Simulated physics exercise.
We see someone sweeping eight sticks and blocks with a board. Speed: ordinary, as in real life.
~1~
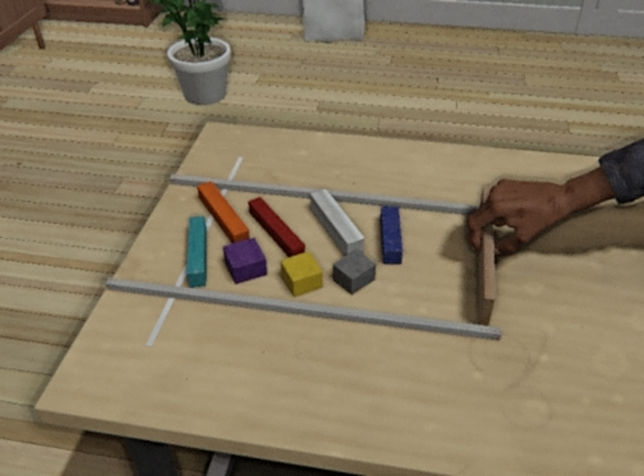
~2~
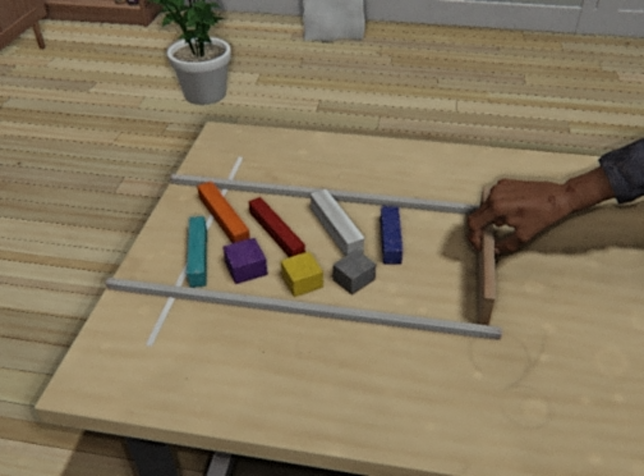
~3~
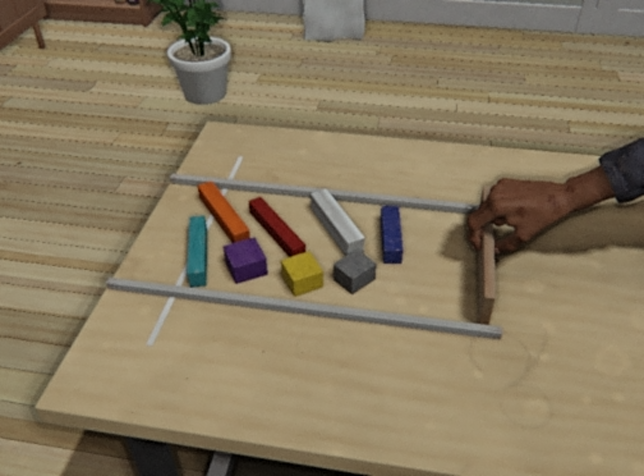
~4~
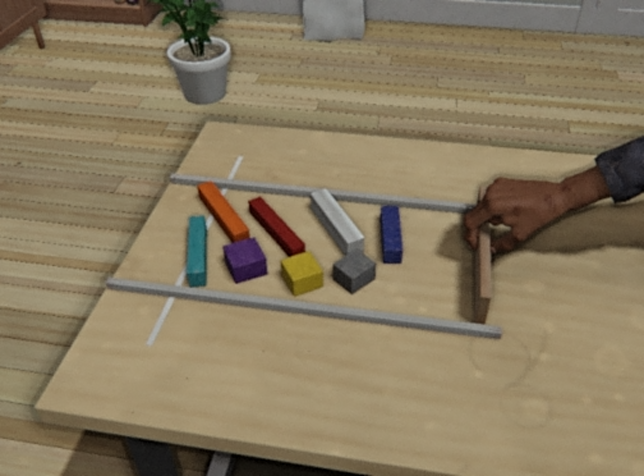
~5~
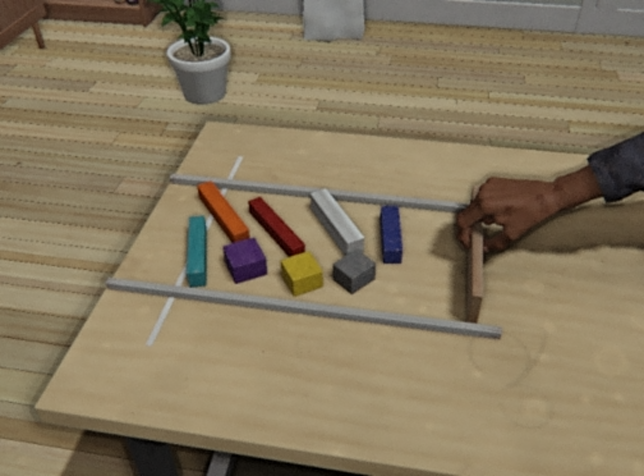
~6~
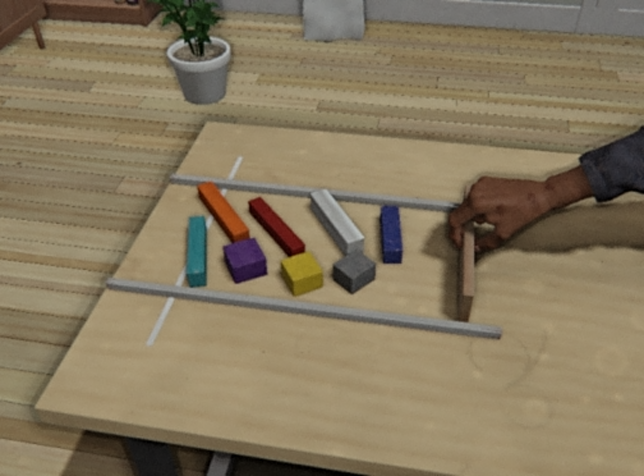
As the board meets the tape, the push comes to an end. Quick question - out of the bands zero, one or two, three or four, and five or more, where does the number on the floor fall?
Falls: One or two.
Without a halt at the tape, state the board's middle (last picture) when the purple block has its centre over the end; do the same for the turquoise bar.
The purple block puts it at (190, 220), the turquoise bar at (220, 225).
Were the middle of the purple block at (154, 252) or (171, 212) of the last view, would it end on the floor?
Goes off the edge; goes off the edge.
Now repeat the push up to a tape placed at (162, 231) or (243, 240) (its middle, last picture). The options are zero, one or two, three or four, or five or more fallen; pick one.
Five or more; no fall at all.
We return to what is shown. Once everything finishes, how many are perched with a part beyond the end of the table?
2 overhanging.
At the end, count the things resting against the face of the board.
It's touching 3 at the end.
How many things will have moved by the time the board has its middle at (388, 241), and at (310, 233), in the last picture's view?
The first count is 1, and then it's 6.
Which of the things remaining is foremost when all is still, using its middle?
Orange stick.
A little later, none off yet; turquoise bar at rest near (197, 250); orange stick at rest near (223, 213); purple block at rest near (245, 261).
Next, none off yet; turquoise bar shifted a little near (183, 251); orange stick shifted a little near (209, 214); purple block shifted about its own width near (210, 263).
When it is over, the number that fall off is one or two; down, turquoise bar.
